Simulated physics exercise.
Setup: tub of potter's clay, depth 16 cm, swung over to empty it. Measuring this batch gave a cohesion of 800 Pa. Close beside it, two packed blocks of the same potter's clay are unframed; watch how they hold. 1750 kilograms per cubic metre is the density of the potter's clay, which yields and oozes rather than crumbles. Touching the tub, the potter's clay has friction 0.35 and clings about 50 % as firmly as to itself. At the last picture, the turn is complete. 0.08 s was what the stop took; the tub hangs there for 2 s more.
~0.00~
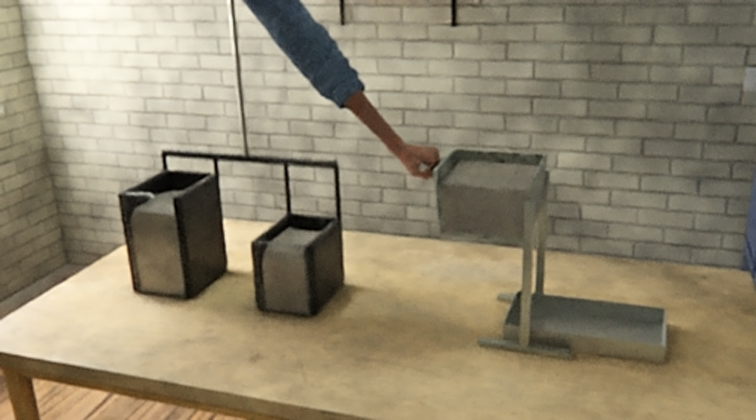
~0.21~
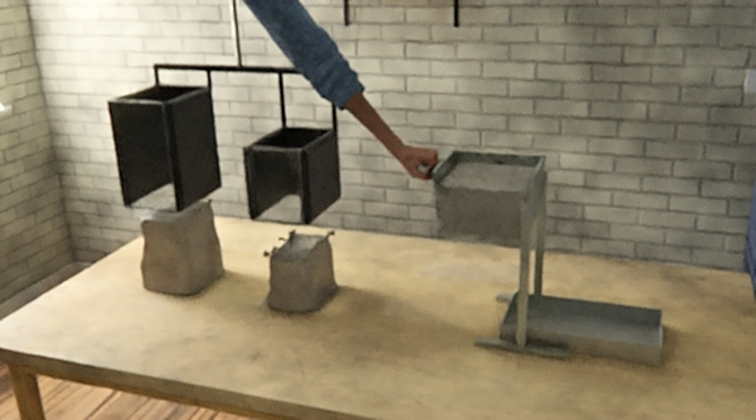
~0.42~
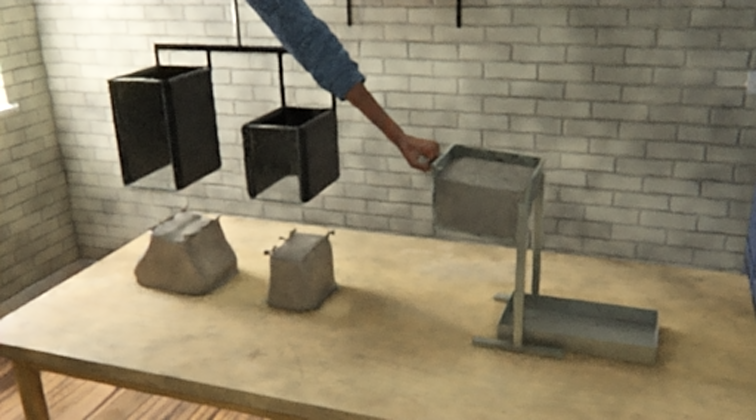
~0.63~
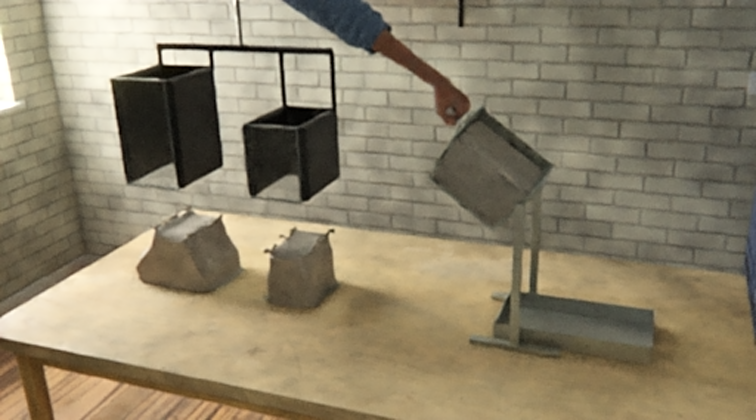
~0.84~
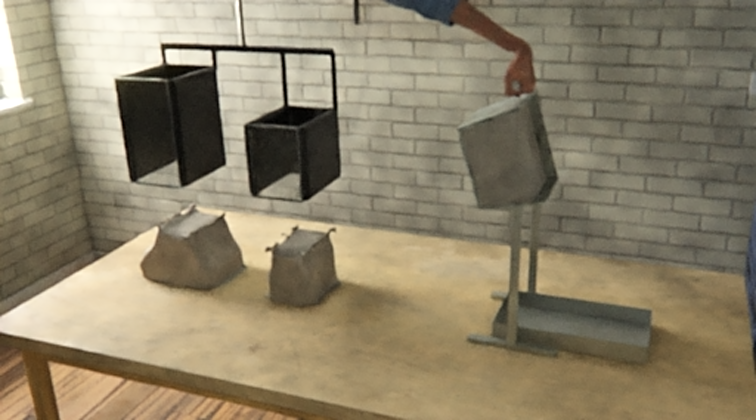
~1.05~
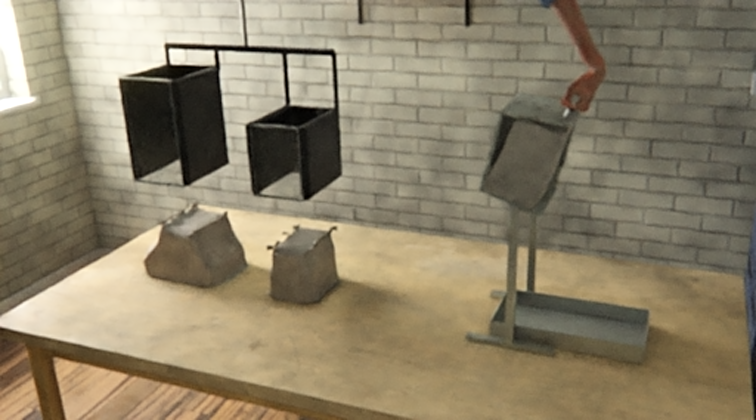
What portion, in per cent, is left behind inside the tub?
The portion left inside is around 10 %.
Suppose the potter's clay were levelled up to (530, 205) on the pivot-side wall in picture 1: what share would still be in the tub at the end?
Around 40 per cent.
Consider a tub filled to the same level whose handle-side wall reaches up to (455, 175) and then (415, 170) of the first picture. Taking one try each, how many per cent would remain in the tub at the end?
Remaining, try 1: Approx. 12 %; try 2: Approx. 8 %.
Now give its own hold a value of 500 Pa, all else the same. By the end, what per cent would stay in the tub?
That comes out at roughly 8 %.
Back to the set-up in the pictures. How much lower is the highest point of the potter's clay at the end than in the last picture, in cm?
About 16 cm.
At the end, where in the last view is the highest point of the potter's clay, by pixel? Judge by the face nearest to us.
I'd say it peaks at roughly (493, 179) in the last picture.
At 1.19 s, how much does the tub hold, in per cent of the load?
Some 60 per cent.
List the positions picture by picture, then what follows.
The first frame shows handle-side rim at (437, 172), tilt 0 degrees; highest point of the potter's clay at (503, 188); test blocks 27 cm, 18 cm high (left to right).
The second frame shows handle-side rim at (435, 173), tilt 0 degrees; highest point of the potter's clay at (501, 189); test blocks 25 cm, 18 cm high (left to right).
The third frame shows handle-side rim at (435, 166), tilt 5 degrees; highest point of the potter's clay at (442, 179); test blocks 19 cm, 18 cm high (left to right).
The fourth frame shows handle-side rim at (462, 128), tilt 36 degrees; highest point of the potter's clay at (460, 141); test blocks 19 cm, 17 cm high (left to right).
The fifth frame shows handle-side rim at (520, 111), tilt 73 degrees; highest point of the potter's clay at (504, 118); test blocks 19 cm, 17 cm high (left to right).
The sixth frame shows handle-side rim at (569, 127), tilt 103 degrees; highest point of the potter's clay at (519, 121); test blocks 19 cm, 17 cm high (left to right).
By 1.19 s, the tub is at 104 degrees and holds 62 %.
By 1.36 s, the tub is at 104 degrees and holds 23 %.
By 1.53 s, the tub is at 104 degrees and holds 10 %.
By 1.70 s, the tub is at 104 degrees and holds 10 %.
By 3.05 s, at the end, the tub is at 104 degrees and holds 10 %.
